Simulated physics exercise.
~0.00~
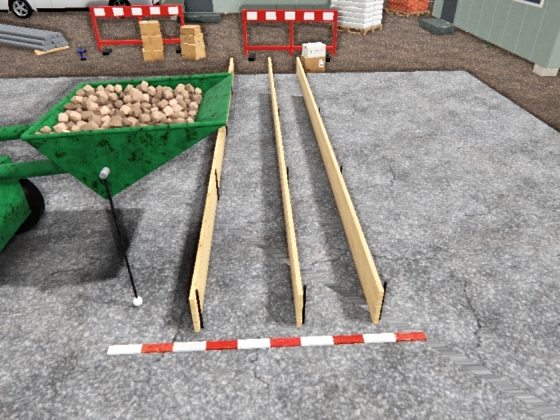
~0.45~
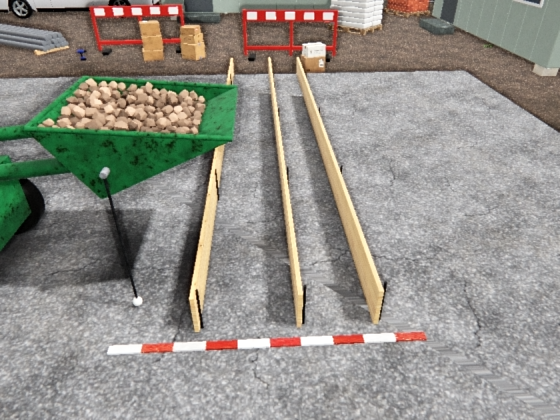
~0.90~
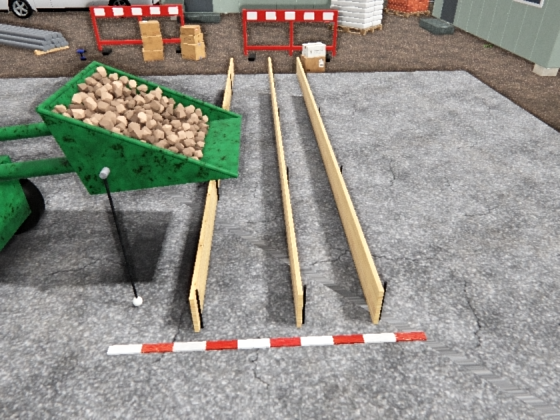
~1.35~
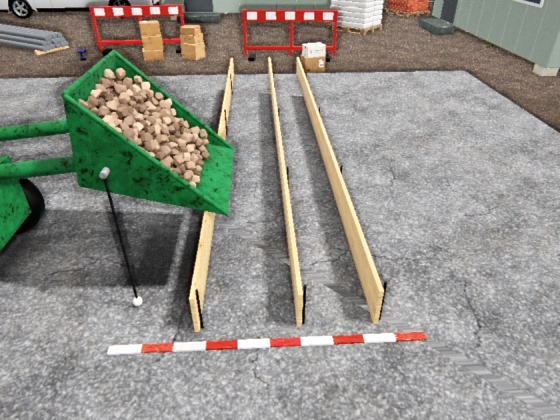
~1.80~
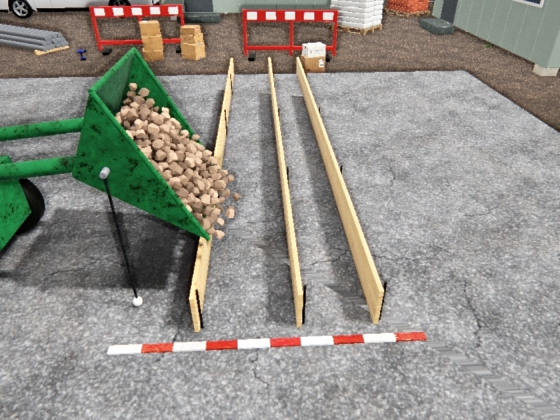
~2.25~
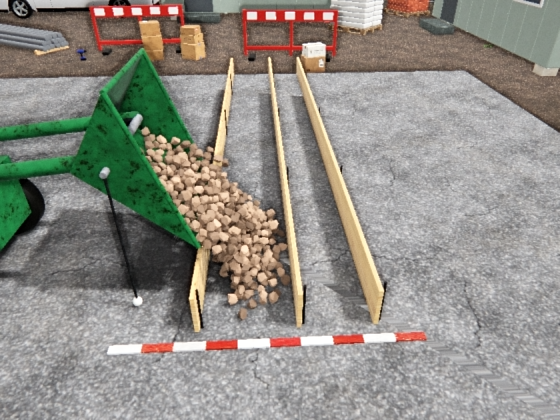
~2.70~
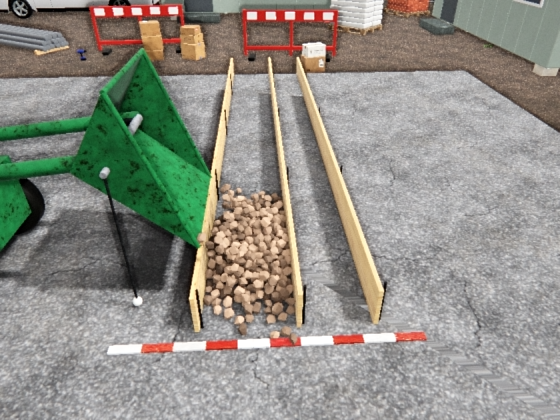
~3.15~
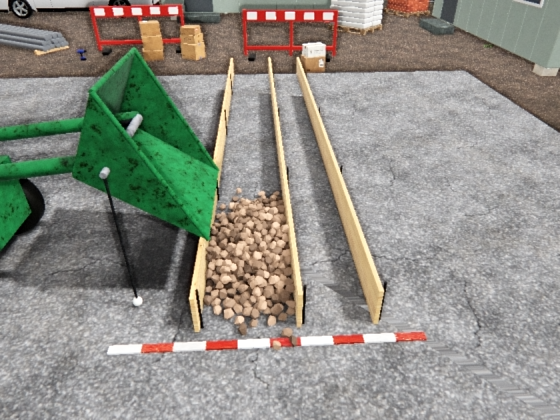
In this clip, a green loader bucket full of brown stones tips downward to the right, pouring them over a wooden board into the nearer bay between three boards, where they settle in a heap as the emptied bucket begins to tilt back.
